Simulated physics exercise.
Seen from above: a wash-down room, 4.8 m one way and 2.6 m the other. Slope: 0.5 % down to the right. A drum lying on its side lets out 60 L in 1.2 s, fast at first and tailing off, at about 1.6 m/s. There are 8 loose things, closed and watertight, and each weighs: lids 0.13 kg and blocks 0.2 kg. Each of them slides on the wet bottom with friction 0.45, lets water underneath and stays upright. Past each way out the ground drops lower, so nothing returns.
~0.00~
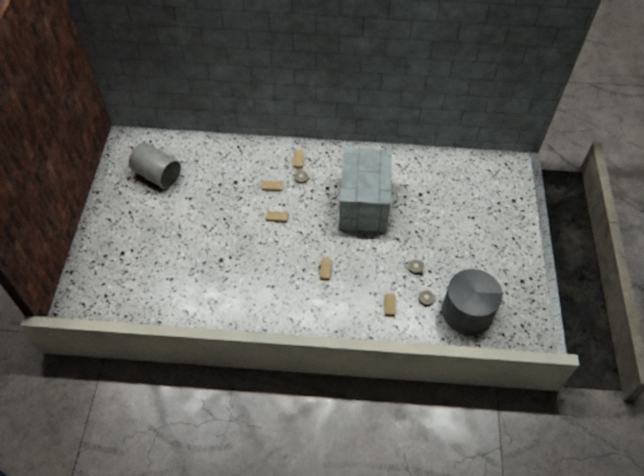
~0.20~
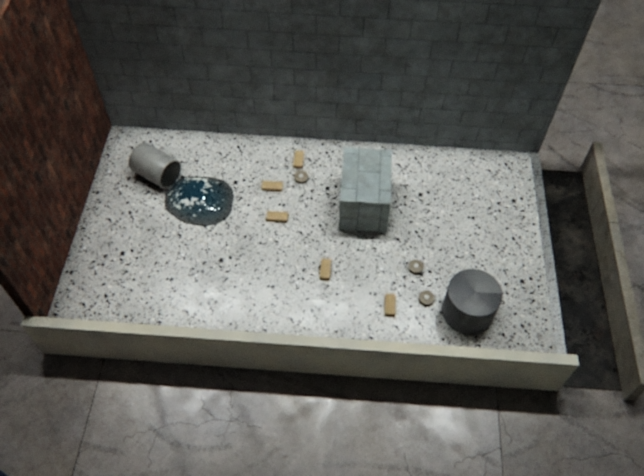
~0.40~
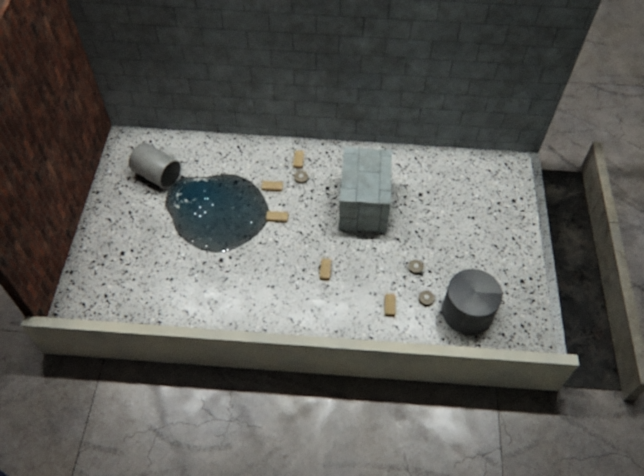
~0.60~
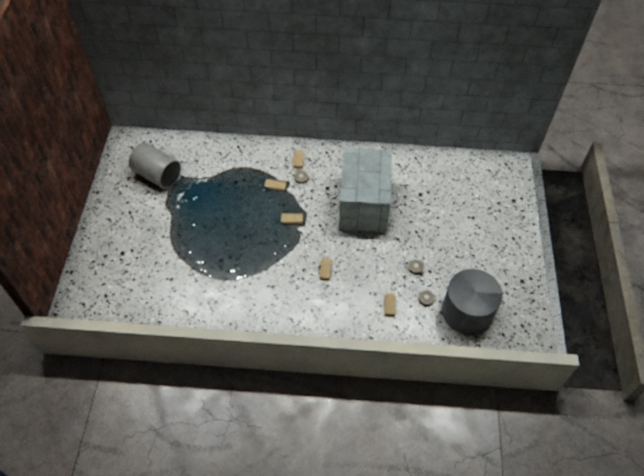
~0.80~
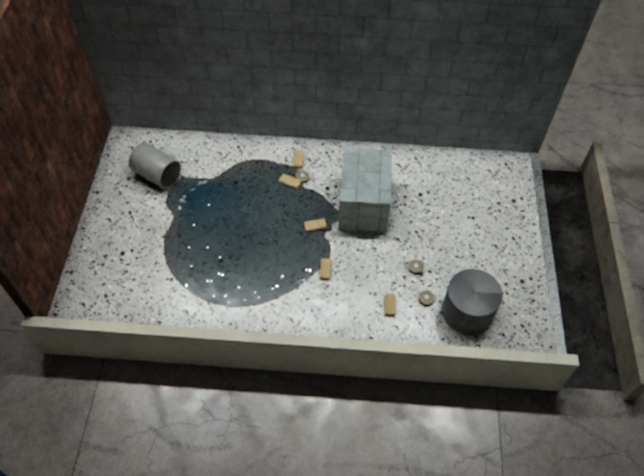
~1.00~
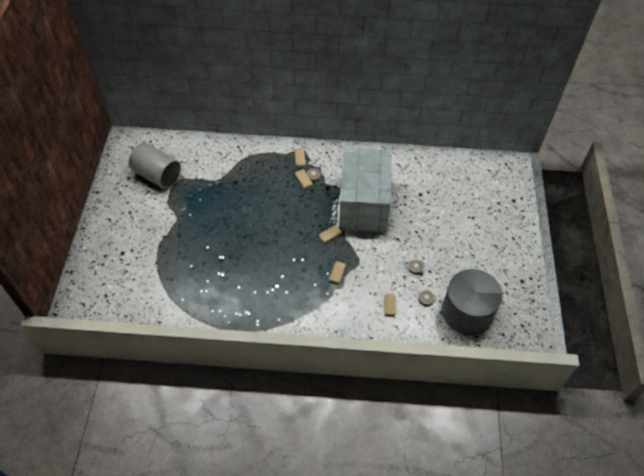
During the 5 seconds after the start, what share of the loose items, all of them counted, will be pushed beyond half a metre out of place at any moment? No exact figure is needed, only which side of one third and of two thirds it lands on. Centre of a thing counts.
It lands at or above two thirds.
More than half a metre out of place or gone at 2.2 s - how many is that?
By that time the total stands at 6.
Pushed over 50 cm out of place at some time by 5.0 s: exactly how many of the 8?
That makes 8.
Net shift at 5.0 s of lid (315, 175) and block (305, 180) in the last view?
In turn: 200 cm, 200 cm.
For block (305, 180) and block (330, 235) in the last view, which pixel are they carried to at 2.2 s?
They should sit about (381, 148) and (420, 309) in the last view.
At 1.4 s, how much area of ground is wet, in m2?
Some 4.0 m2 of it.
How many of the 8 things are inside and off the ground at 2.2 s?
I count 5.
After 1.4 s 4 of 8 are over 50 cm from their spots; 2 afloat.
After 2.2 s 6 of 8 are over 50 cm from their spots; 5 afloat.
After 3.5 s 7 of 8 are over 50 cm from their spots; 4 afloat.
After 5.0 s 8 of 8 are over 50 cm from their spots, and 8 have been at some point; 1 afloat.
